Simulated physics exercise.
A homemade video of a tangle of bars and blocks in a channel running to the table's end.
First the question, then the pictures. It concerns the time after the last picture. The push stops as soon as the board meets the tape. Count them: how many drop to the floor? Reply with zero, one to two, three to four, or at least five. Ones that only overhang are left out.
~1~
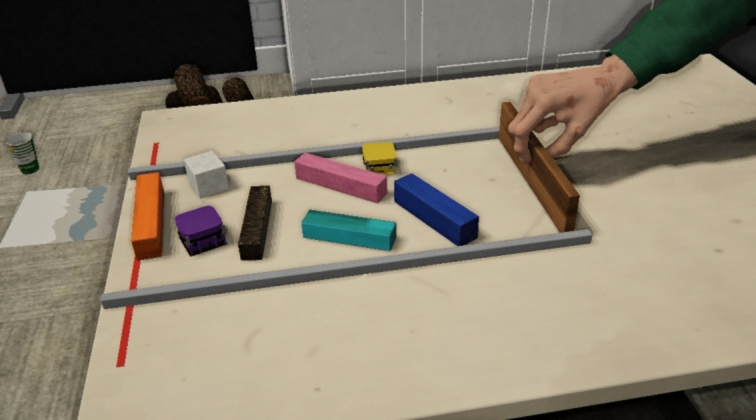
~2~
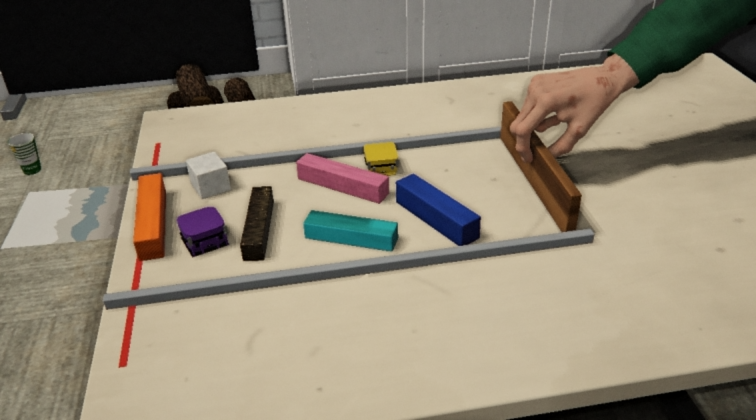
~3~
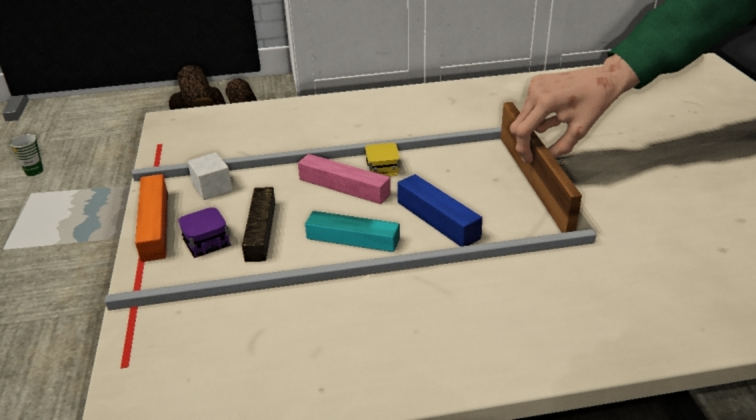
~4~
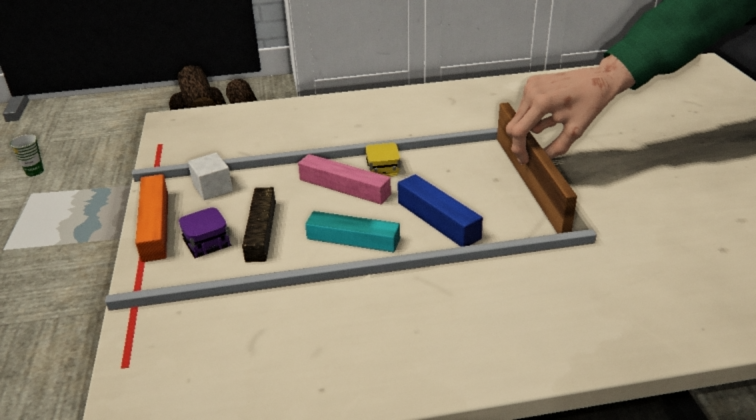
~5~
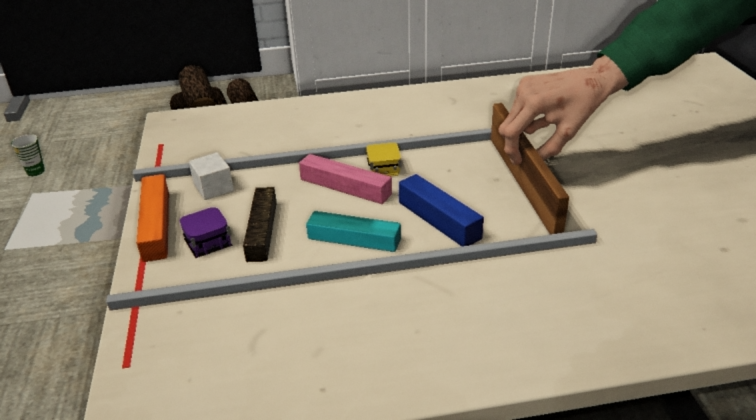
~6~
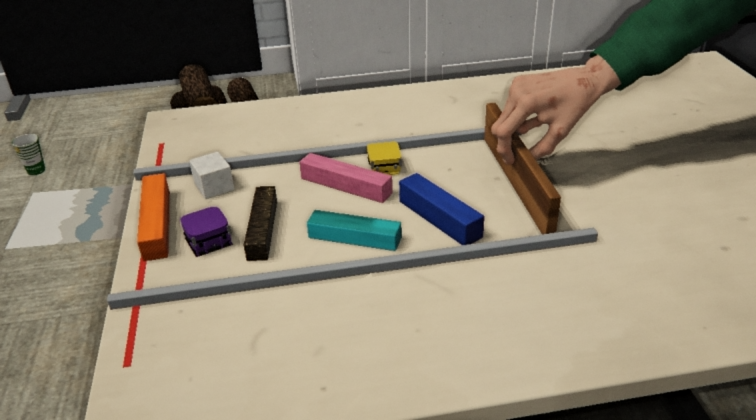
It comes to at least five.
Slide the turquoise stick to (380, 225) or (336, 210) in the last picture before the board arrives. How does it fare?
First spot: It comes off; second spot: It comes off.
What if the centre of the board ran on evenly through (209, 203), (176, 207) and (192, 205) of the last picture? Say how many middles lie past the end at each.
2; 4; 3.
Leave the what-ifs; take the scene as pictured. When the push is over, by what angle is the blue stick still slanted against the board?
It measures close to 0 degrees.
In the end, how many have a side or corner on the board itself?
It's 2 of them.
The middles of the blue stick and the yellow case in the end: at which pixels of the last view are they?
One is at about (127, 254), the other at about (137, 188).
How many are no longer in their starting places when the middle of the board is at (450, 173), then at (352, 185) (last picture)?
Respectively 1 and 6.
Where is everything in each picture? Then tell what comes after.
In the first picture, orange stick (149, 214); purple case (201, 231); white block (207, 174); board (534, 164); tape (142, 231).
In the second picture, purple case (203, 231); pink bar (342, 178).
In the third picture, white block (210, 176); turquoise stick (353, 231).
In the fourth picture, orange stick (153, 216); board (532, 164).
In the fifth picture, purple case (206, 232); black bar (261, 222).
In the sixth picture, orange stick (155, 215); purple case (206, 231); white block (212, 175); board (518, 165); tape (148, 232).
Soon after, none off yet; orange stick at rest near (155, 215); purple case at rest near (206, 231); white block at rest near (212, 175).
After that, none off yet; orange stick moving near (145, 215); purple case displaced about its own width near (175, 223); white block displaced a little near (194, 177).
In the end, the number that fall off is five or more; gone, pink bar, turquoise stick, black bar, white block, purple case and orange stick.
